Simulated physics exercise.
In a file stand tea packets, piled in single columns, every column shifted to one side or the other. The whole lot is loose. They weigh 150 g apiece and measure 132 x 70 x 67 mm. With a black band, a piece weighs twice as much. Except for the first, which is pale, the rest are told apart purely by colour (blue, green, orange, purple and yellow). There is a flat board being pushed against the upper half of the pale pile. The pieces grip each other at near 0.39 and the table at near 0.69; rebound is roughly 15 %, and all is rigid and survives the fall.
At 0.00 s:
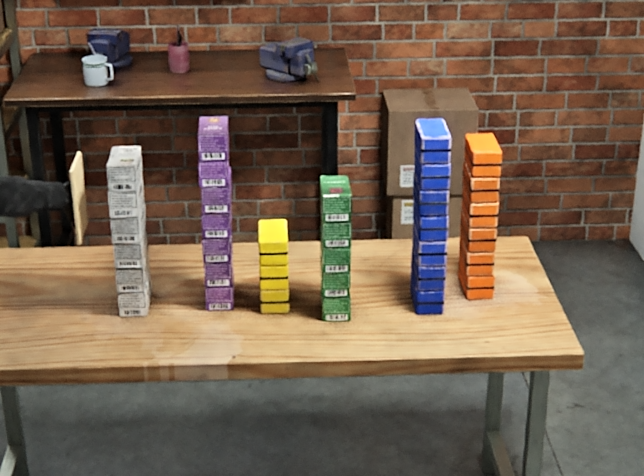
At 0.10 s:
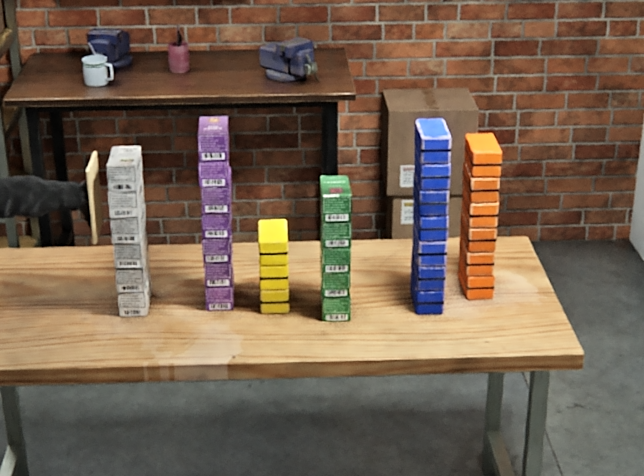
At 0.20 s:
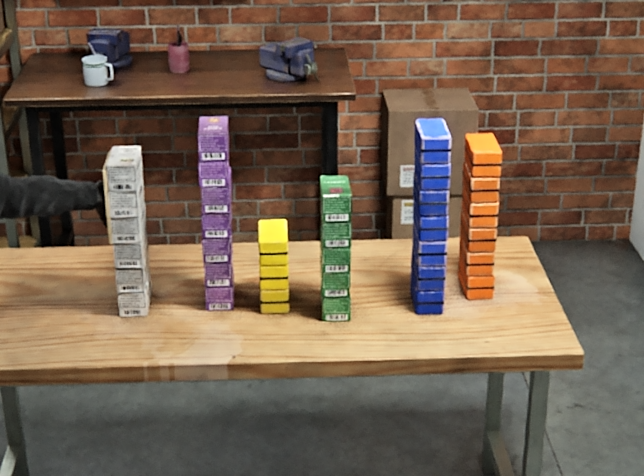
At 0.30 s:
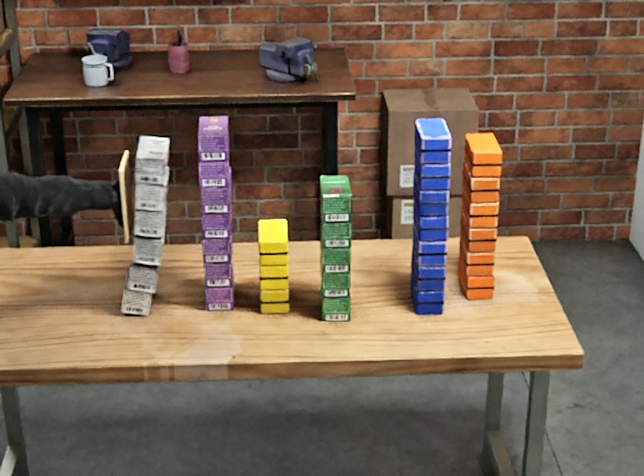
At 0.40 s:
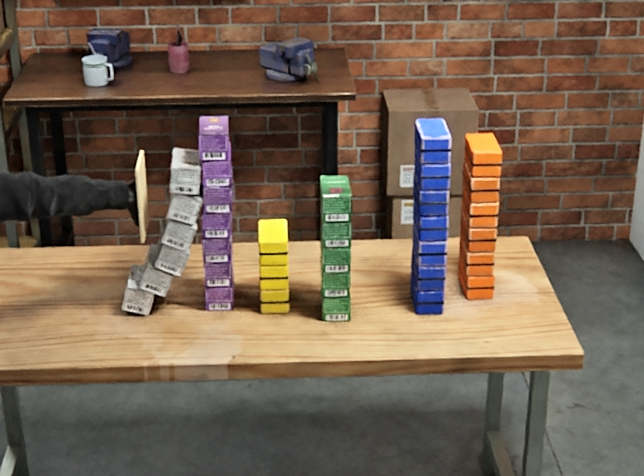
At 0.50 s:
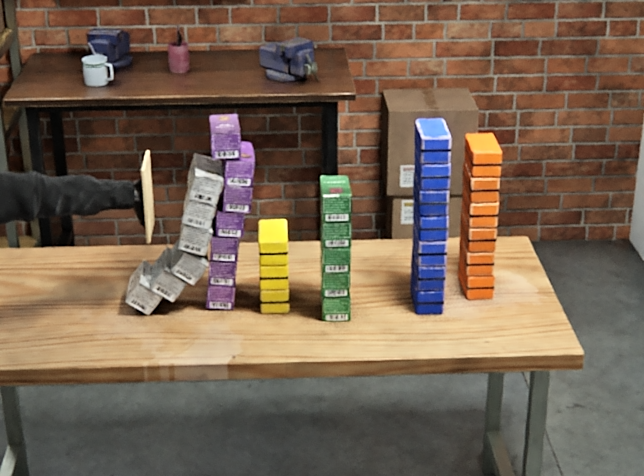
On a wooden table, a gloved hand's board pushes the pale stack rightward into the purple one.
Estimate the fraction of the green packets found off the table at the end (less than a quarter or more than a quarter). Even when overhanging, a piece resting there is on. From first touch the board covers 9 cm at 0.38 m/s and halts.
Shy of a quarter.
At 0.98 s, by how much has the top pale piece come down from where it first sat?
Drop so far: Roughly 18 cm.
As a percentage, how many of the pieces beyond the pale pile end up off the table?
My estimate is roughly 20 per cent.
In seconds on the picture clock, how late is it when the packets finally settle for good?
At about 3.0 s.
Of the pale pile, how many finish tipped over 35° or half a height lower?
I count 6 pale pieces.
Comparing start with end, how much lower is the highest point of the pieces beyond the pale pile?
Drop: Around 30 cm.
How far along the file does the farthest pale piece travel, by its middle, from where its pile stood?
Roughly 46 centimetres.
After 0.98 s, 6 of the pale pile down; none of the 5 green packets off the table (0 of 28 in all colours); top green packet 20° from how it stood; top purple packet 56° from how it stood, 21 cm lower.
After 1.86 s, 6 of the pale pile down; none of the 5 green packets off the table (0 of 28 in all colours); top green packet upside down; top yellow packet on its side.
In the end (3.3 s), 6 of the pale pile down; none of the 5 green packets off the table (6 of 28 in all colours); top green packet upside down; top orange packet upside down. That is 0 per cent. From the last view, middles, top green packet near (535, 323).
